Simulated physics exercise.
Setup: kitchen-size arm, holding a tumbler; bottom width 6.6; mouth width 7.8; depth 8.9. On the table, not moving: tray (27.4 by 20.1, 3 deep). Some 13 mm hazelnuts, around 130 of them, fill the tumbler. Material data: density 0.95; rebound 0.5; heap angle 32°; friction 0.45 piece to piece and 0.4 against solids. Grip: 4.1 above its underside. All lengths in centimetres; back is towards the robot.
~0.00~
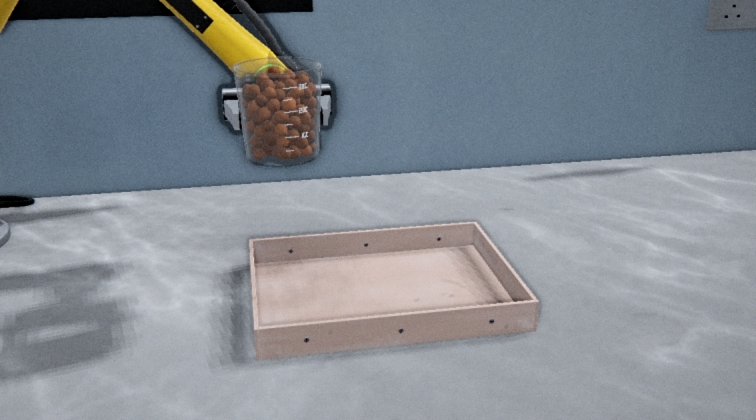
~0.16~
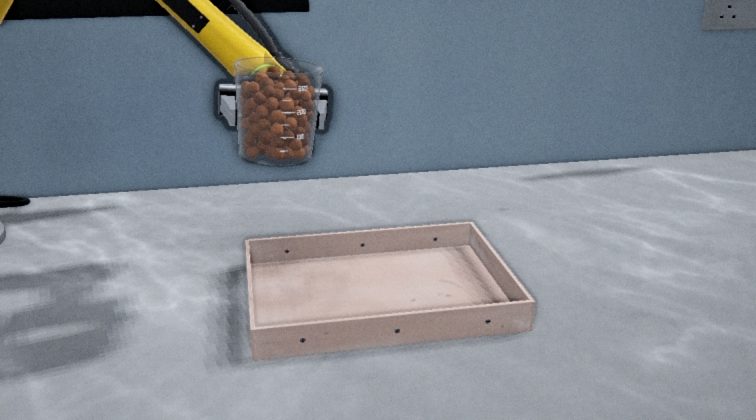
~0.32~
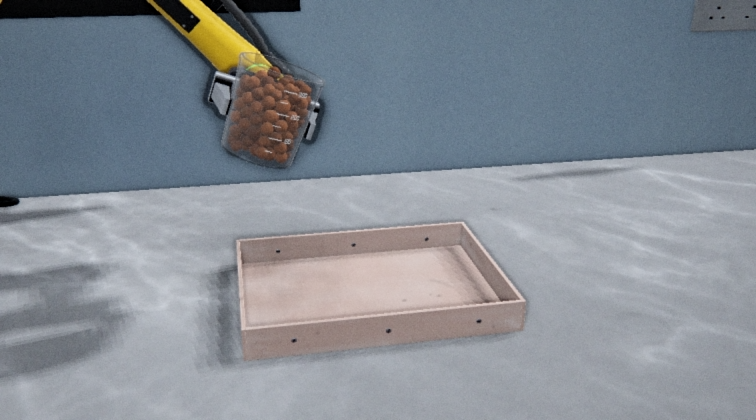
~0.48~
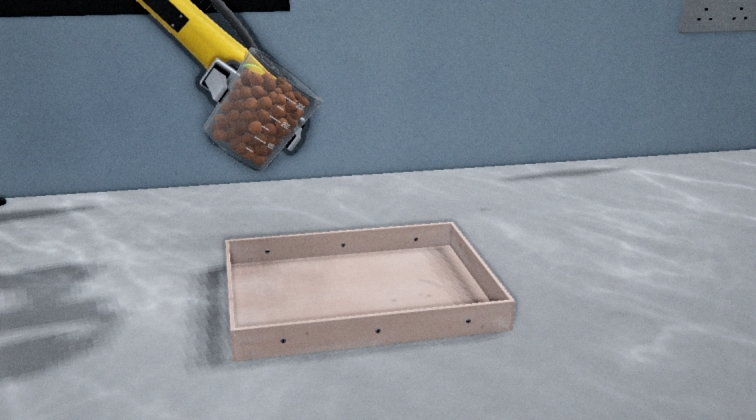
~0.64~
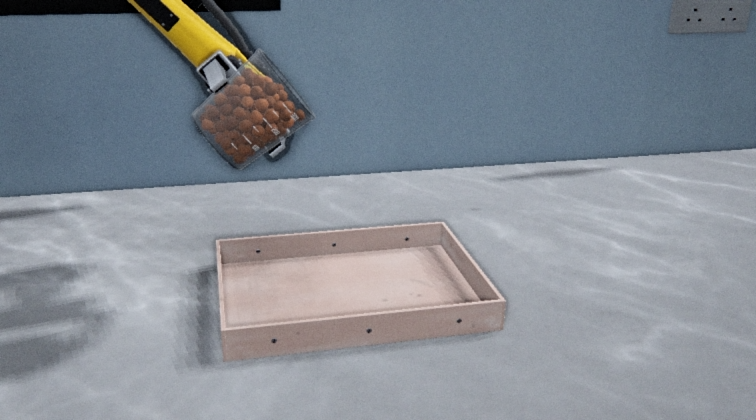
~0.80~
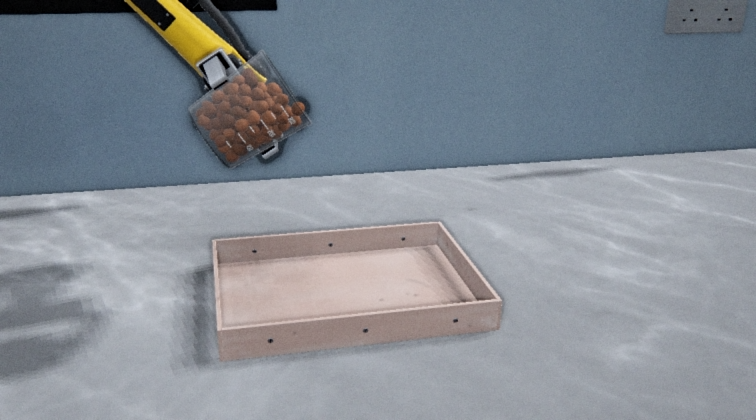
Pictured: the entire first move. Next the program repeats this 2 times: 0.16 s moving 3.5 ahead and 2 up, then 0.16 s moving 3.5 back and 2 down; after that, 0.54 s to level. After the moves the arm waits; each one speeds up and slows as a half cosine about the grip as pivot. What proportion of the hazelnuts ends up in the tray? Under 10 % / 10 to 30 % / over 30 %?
10 to 30 %.
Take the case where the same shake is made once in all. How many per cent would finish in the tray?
Then about 10 per cent.
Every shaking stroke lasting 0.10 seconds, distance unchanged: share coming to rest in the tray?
It would come to roughly 55 %.
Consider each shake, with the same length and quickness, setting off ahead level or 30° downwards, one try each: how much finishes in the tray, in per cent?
Try one gives about 10 in a hundred, try two about 5 in a hundred.
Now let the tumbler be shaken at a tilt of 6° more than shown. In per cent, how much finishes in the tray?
Roughly 25 percent.
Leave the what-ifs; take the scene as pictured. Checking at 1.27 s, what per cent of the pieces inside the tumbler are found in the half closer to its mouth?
Roughly 50 per cent.
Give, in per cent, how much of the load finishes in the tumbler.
Around 80 in a hundred.
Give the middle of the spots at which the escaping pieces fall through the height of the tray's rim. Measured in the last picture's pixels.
(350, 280).
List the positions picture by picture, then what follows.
Tumbler middle at (281, 113), level; upper third of the load around (280, 92), from x 250 to 310, top at y 75; 133 in the tumbler, in the first picture.
Tumbler middle at (277, 113), tilted 6° forward; upper third of the load around (277, 92), from x 245 to 310, top at y 75, in the second picture.
Tumbler middle at (269, 113), tilted 20° forward; upper third of the load around (269, 93), from x 235 to 305, top at y 75, in the third picture.
Tumbler middle at (259, 114), tilted 38° forward; upper third of the load around (262, 95), from x 220 to 300, top at y 75, in the fourth picture.
Tumbler middle at (251, 114), tilted 52° forward; upper third of the load around (253, 97), from x 205 to 300, top at y 75, in the fifth picture.
Tumbler middle at (247, 114), tilted 58° forward; upper third of the load around (251, 98), from x 205 to 300, top at y 75; 133 in the tumbler, in the sixth picture.
After 1.27 s, tilted 58° forward, highest piece 26 above the table; 122 in the tumbler, 10 in the tray, 1 in flight or on a rim.
After 1.74 s, tilted 23° forward, highest piece 24 above the table; 109 in the tumbler, 22 in the tray, 1 on the table or floor, 1 in flight or on a rim.
After 2.18 s, level, highest piece 25 above the table; 109 in the tumbler, 23 in the tray, 1 on the table or floor.
After 3.23 s, level, highest piece 25 above the table; 109 in the tumbler, 23 in the tray, 1 on the table or floor.
At rest, 109 in the tumbler, 23 in the tray, 1 on the table or floor. That is 17 % in the tray.
